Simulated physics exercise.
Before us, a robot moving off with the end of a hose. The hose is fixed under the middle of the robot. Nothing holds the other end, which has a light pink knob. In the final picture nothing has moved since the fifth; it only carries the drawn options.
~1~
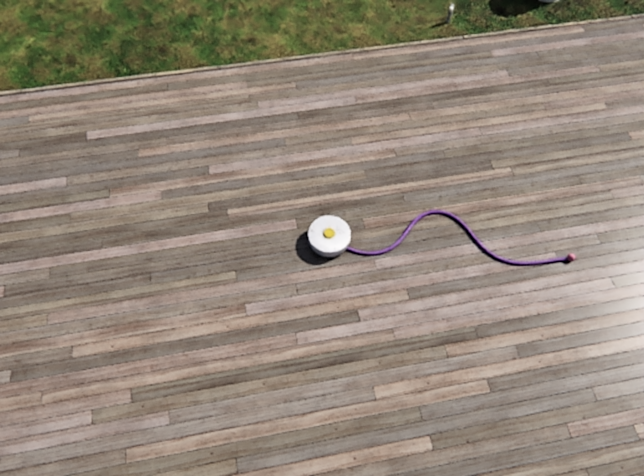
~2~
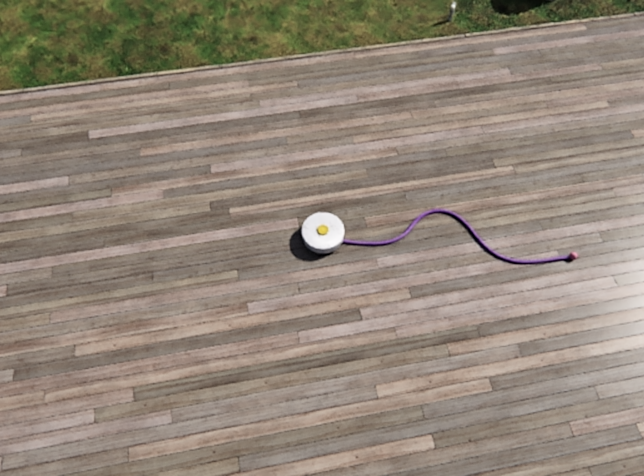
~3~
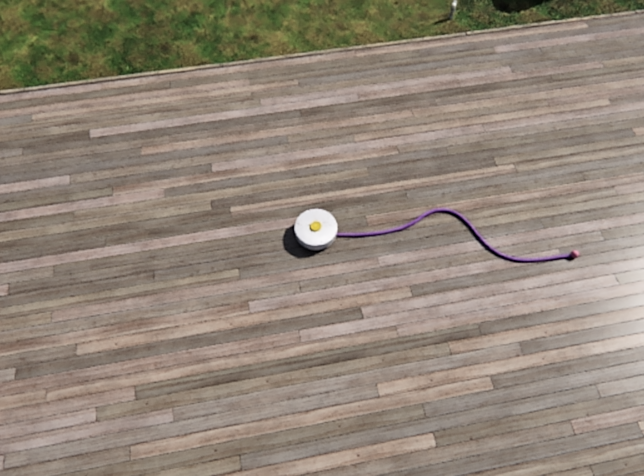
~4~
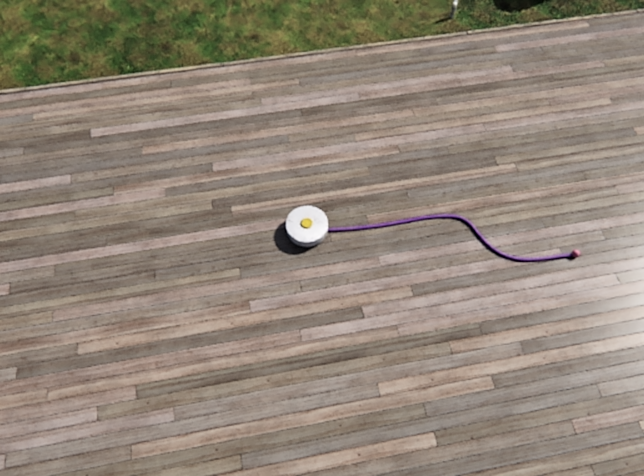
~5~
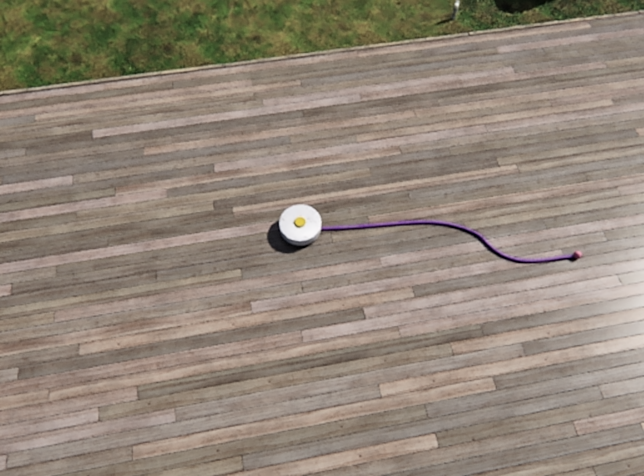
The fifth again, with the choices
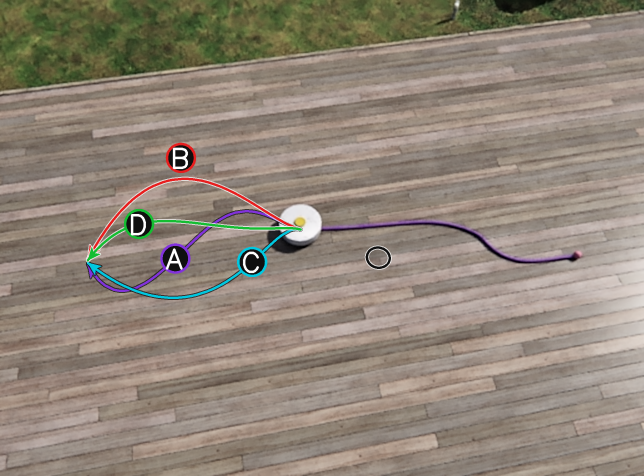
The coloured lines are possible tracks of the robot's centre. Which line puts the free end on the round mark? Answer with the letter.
The end stops on the ring with C.
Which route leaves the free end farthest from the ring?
Route B.
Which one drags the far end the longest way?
B.
On the copy, A from (301, 229) via (190, 244) to (88, 265); B from (301, 229) via (187, 179) to (88, 259); C from (301, 229) via (196, 295) to (88, 263); D from (301, 229) via (190, 222) to (88, 261); the ring at (378, 258).
On C. First, robot (229, 276), middle of the hose (375, 248), free end (519, 250).
Then, robot (135, 288), middle of the hose (291, 274), free end (432, 249).
Finally, robot (84, 258), middle of the hose (234, 273), free end (378, 257); the free end is on the ring.
By contrast, A leaves the free end at (376, 238); B leaves the free end at (366, 220); D leaves the free end at (374, 236).
